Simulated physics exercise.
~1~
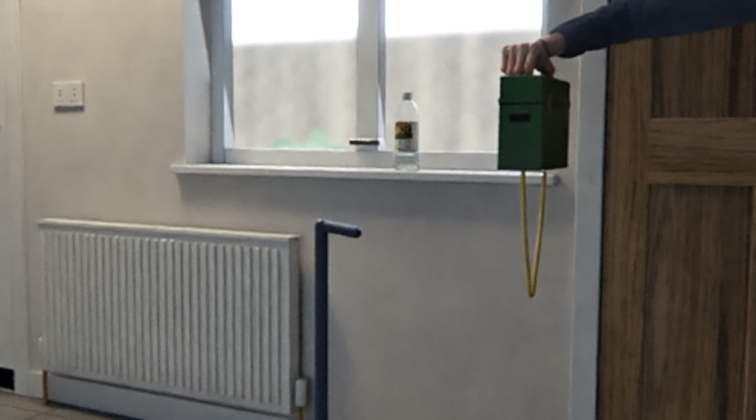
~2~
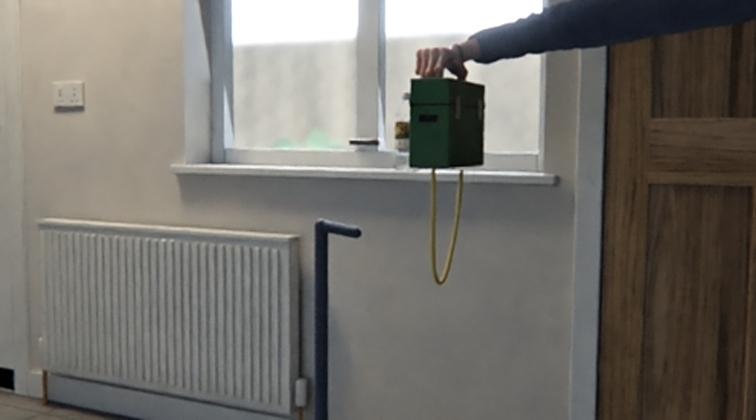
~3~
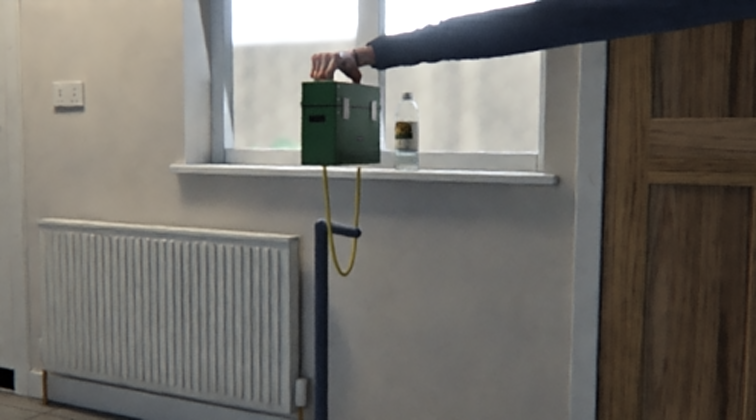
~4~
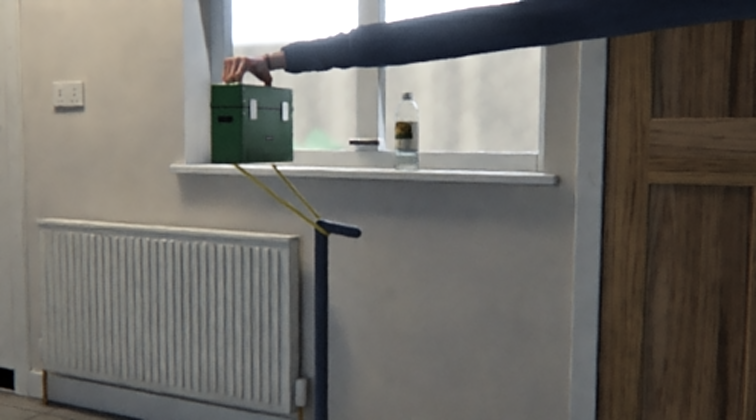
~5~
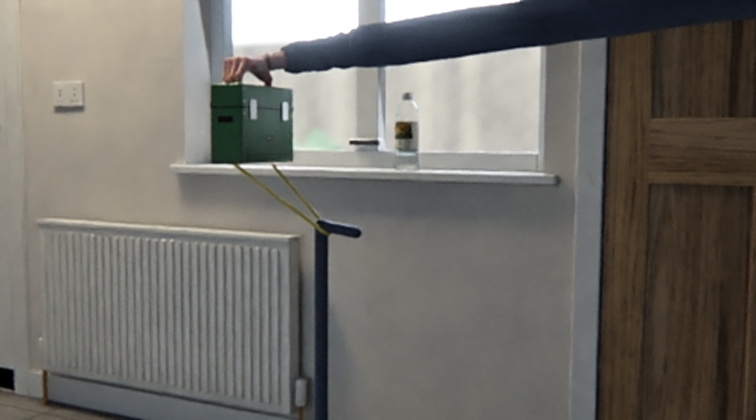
The footage shows a hand carrying a green case leftward past a bottle on a windowsill, a yellow loop hanging beneath it. Beyond a dark post with a sideways hook, the loop catches and pulls taut, and the case and hand stop.
